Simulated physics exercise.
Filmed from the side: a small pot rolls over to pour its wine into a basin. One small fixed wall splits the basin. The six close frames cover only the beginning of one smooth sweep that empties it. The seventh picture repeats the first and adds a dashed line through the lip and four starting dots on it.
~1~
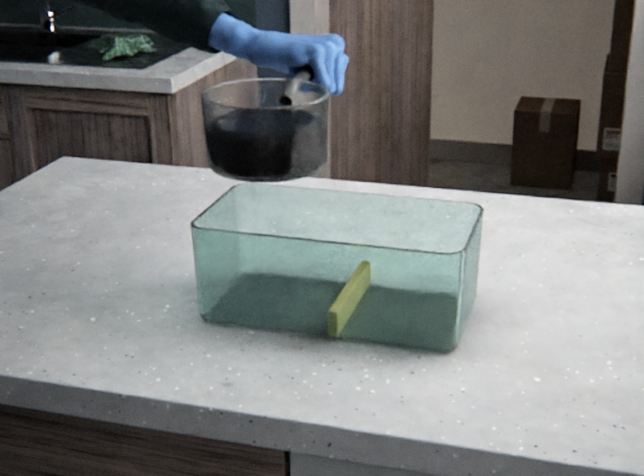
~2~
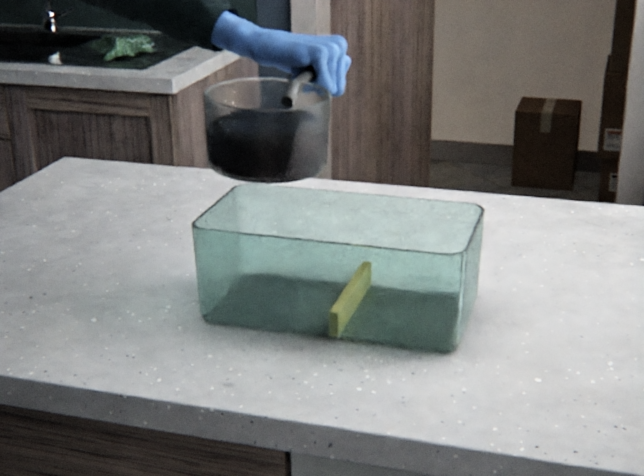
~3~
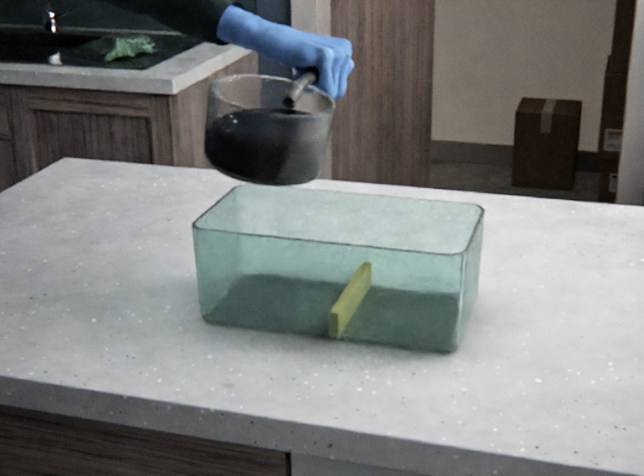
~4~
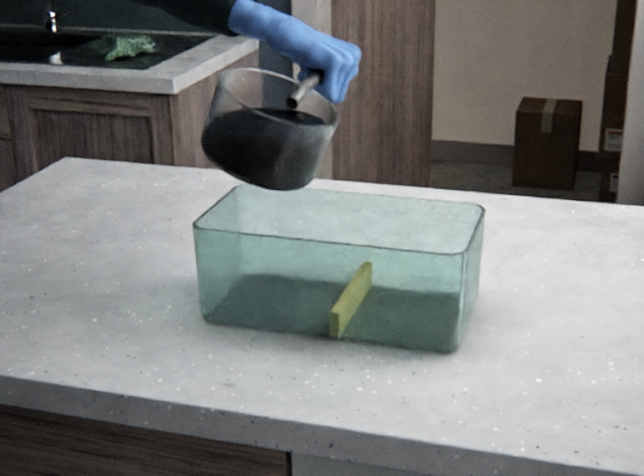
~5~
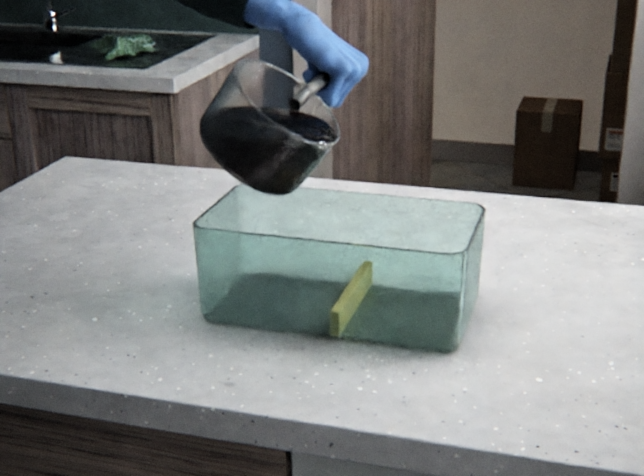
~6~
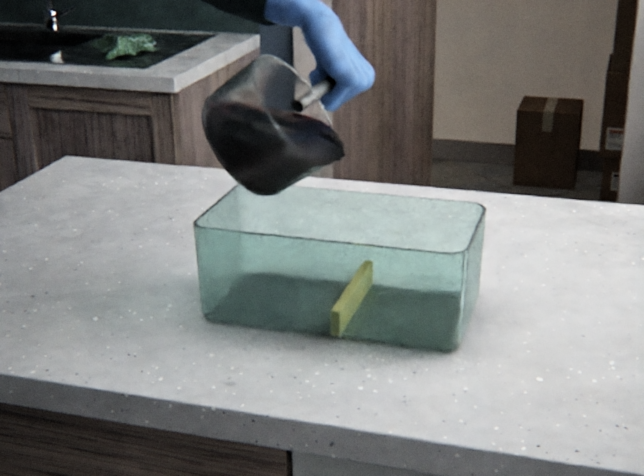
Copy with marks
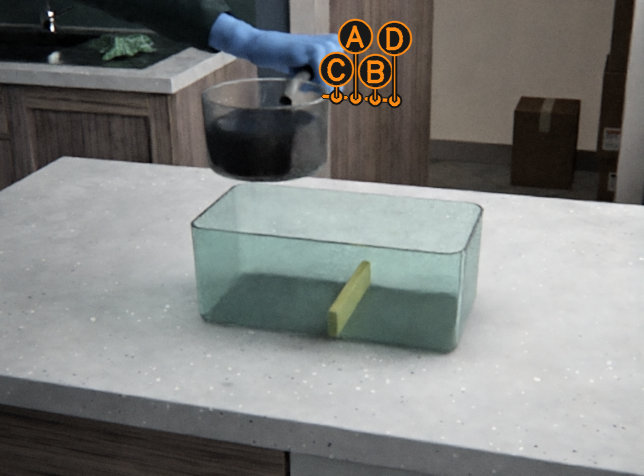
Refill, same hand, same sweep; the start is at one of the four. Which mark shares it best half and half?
C beats the others.
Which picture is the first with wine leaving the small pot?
Picture 6.
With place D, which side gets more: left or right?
The right one.
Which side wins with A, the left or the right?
The right one.
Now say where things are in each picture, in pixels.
The first frame shows upright, lip at (323, 96); basin from (201, 317) to (459, 351); top of the wall at (351, 284); nothing has left yet.
The second frame shows tipped about 3°, lip at (326, 99); nothing has left yet.
The third frame shows tipped about 10°, lip at (330, 108); nothing has left yet.
The fourth frame shows tipped about 22°, lip at (334, 122); nothing has left yet.
The fifth frame shows tipped about 37°, lip at (335, 140); nothing has left yet.
The sixth frame shows tipped about 54°, lip at (331, 158); wine is over the lip, down to (335, 157).
On the marked copy, A at (355, 98); B at (375, 99); C at (336, 97); D at (394, 100).
With A, about 30 % ends left of the wall and 68 % right of it.
With B, about 20 % ends left of the wall and 73 % right of it; 7 % is lost outside.
With C, about 49 % ends left of the wall and 49 % right of it.
With D, about 18 % ends left of the wall and 74 % right of it; 7 % is lost outside.
